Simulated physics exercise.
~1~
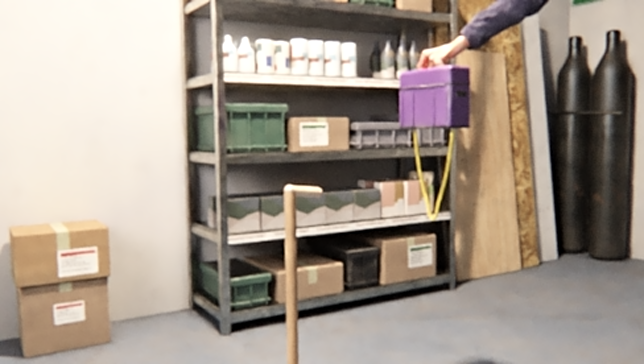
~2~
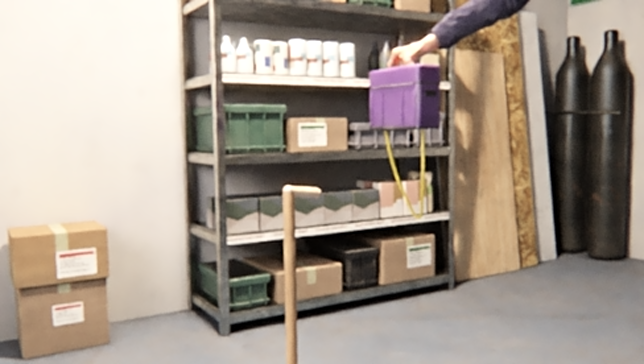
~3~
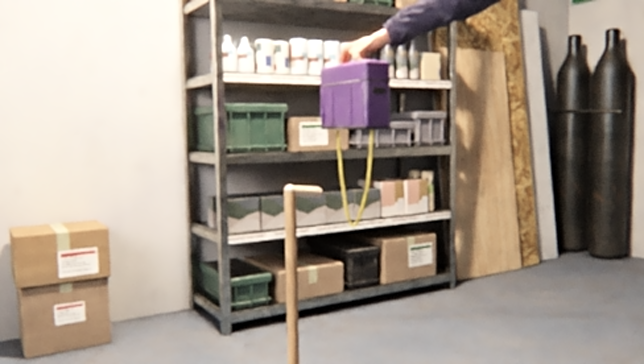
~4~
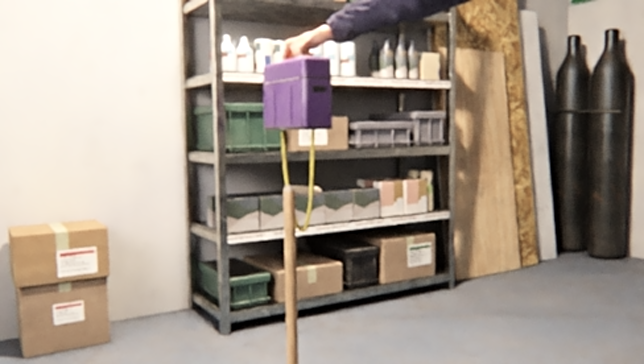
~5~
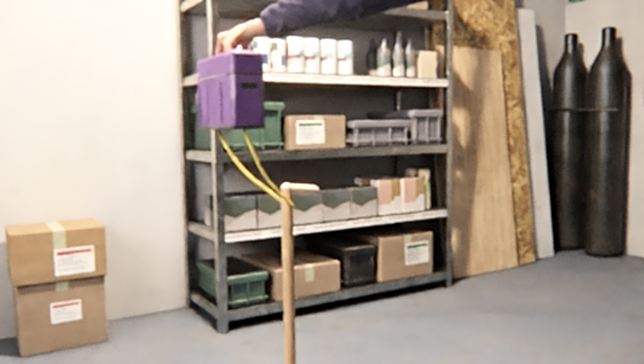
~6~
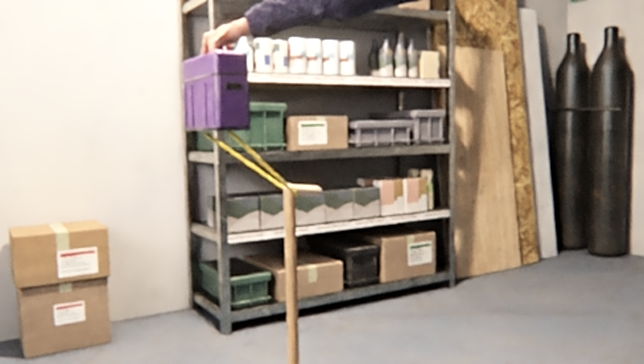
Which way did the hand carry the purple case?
The hand carried the purple case to the left, over the wooden post and a little beyond it.
